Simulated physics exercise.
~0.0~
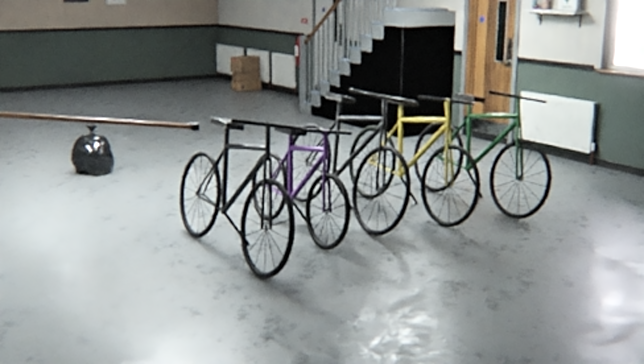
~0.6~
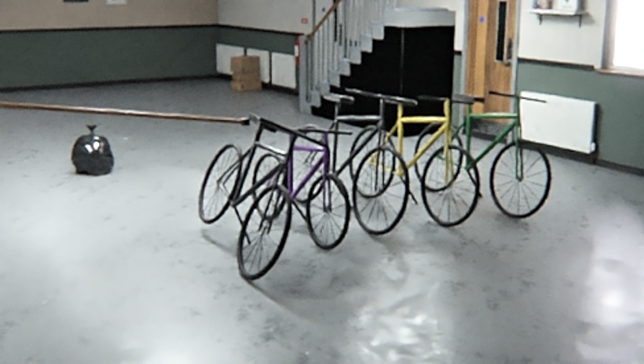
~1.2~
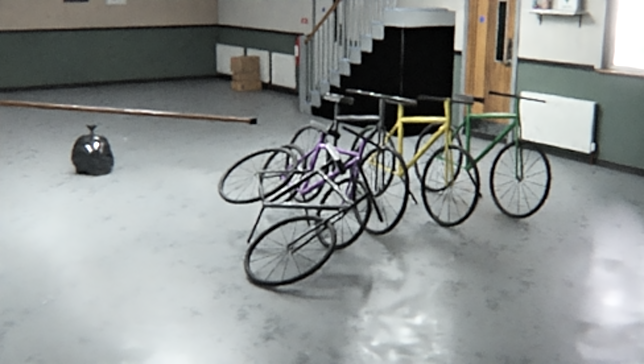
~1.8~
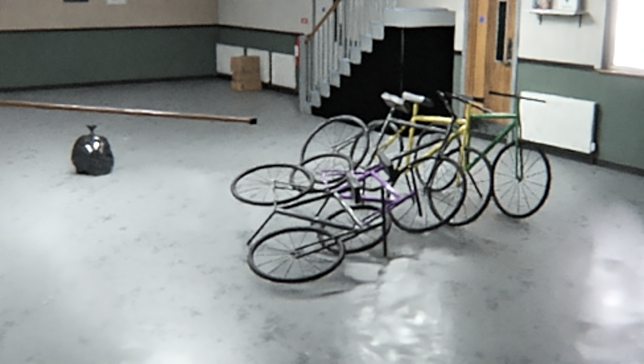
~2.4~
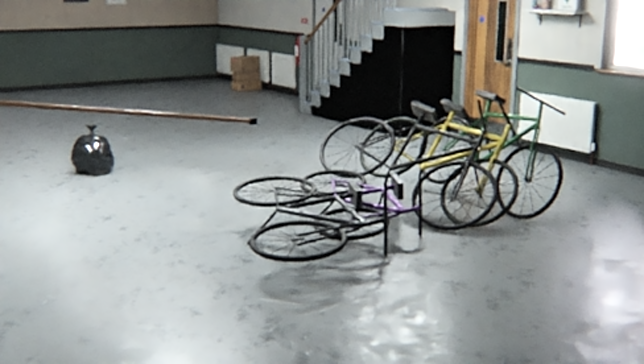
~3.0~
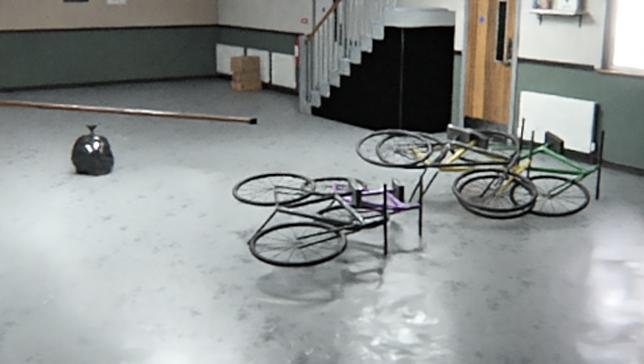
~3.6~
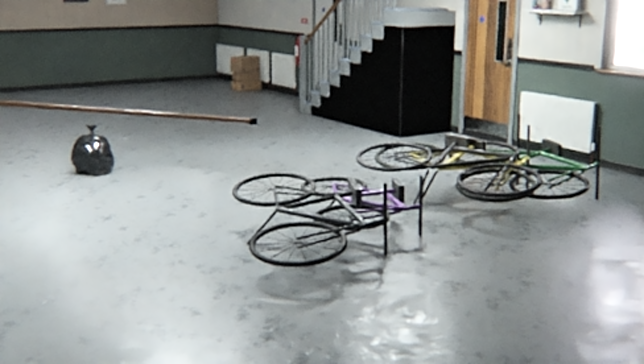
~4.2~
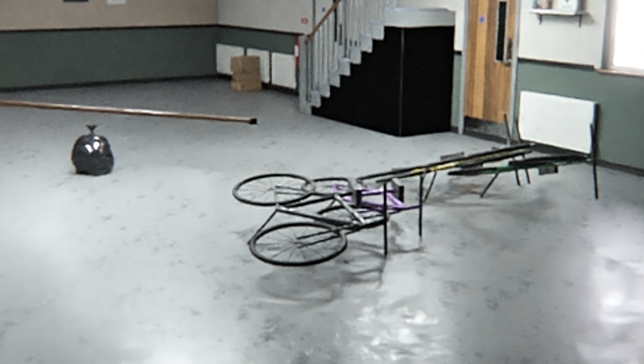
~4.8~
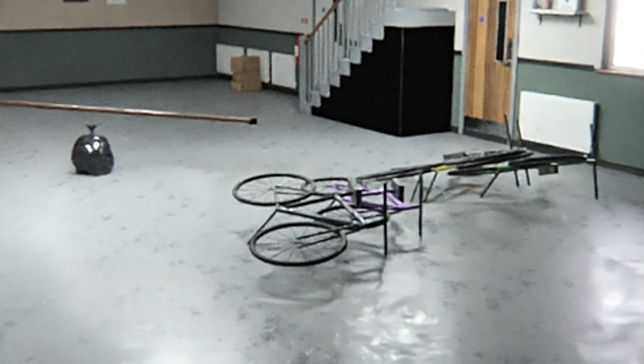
In a hall with a grey floor and a staircase, a pole pushes the nearest of five parked bicycles, which topples into the purple one, and the fall spreads through the yellow and green bicycles until all of them lie on the floor.
